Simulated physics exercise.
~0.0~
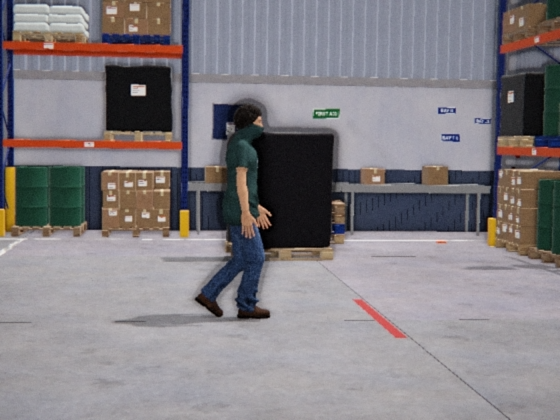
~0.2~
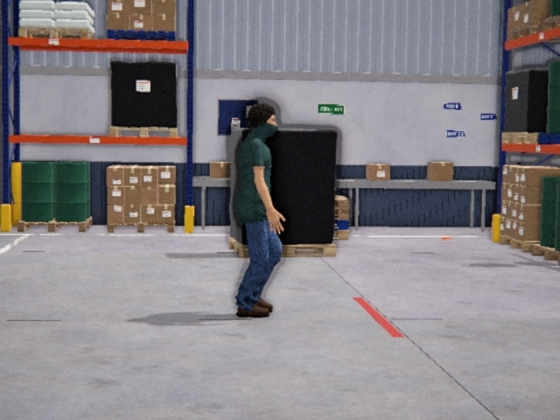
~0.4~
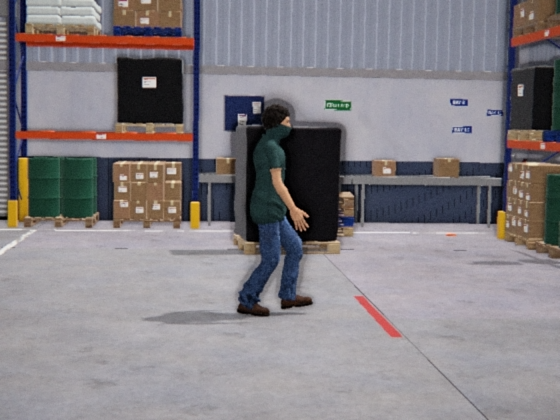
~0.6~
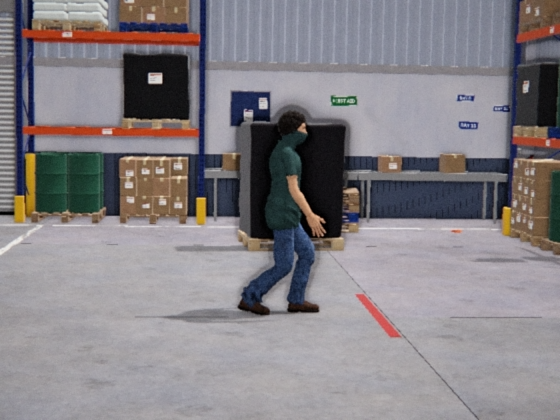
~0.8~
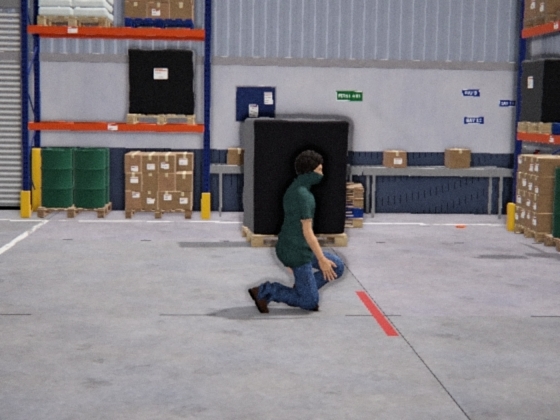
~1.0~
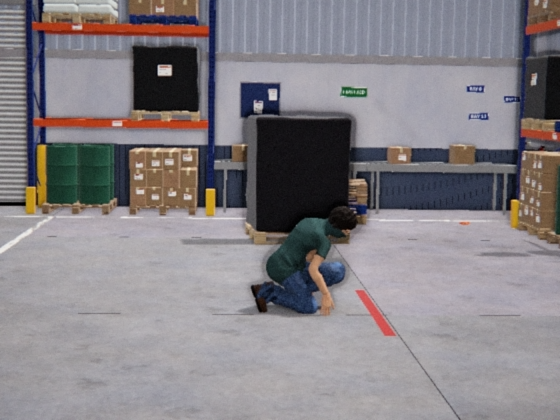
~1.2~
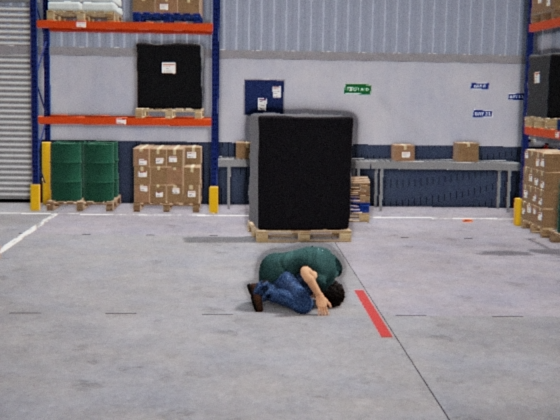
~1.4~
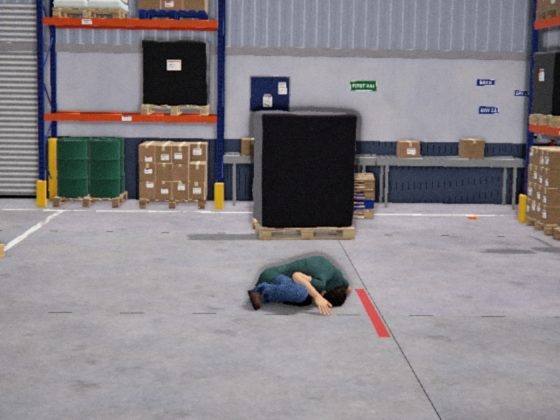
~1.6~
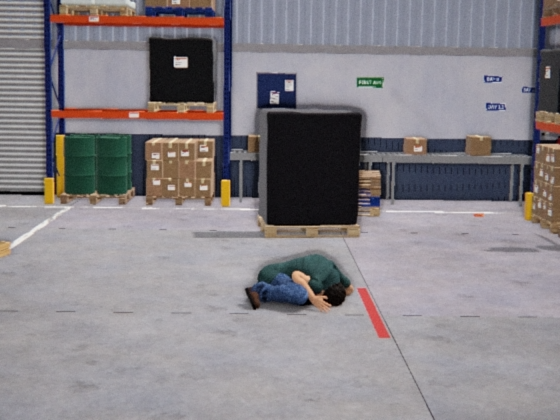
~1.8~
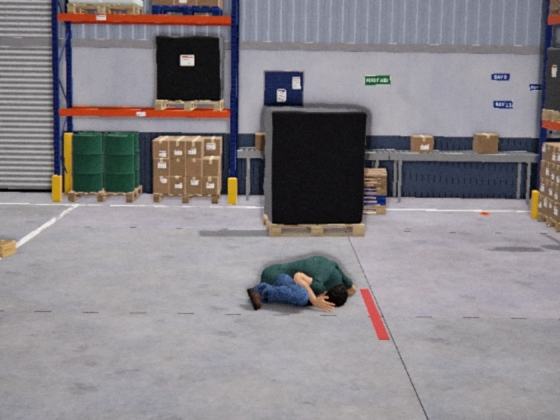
In a warehouse with stacked shelves, a person in a green shirt and jeans strode empty-handed to the right toward a strip of red tape, sank to the knees, folded forward and ended curled on the floor, still, just short of the tape.
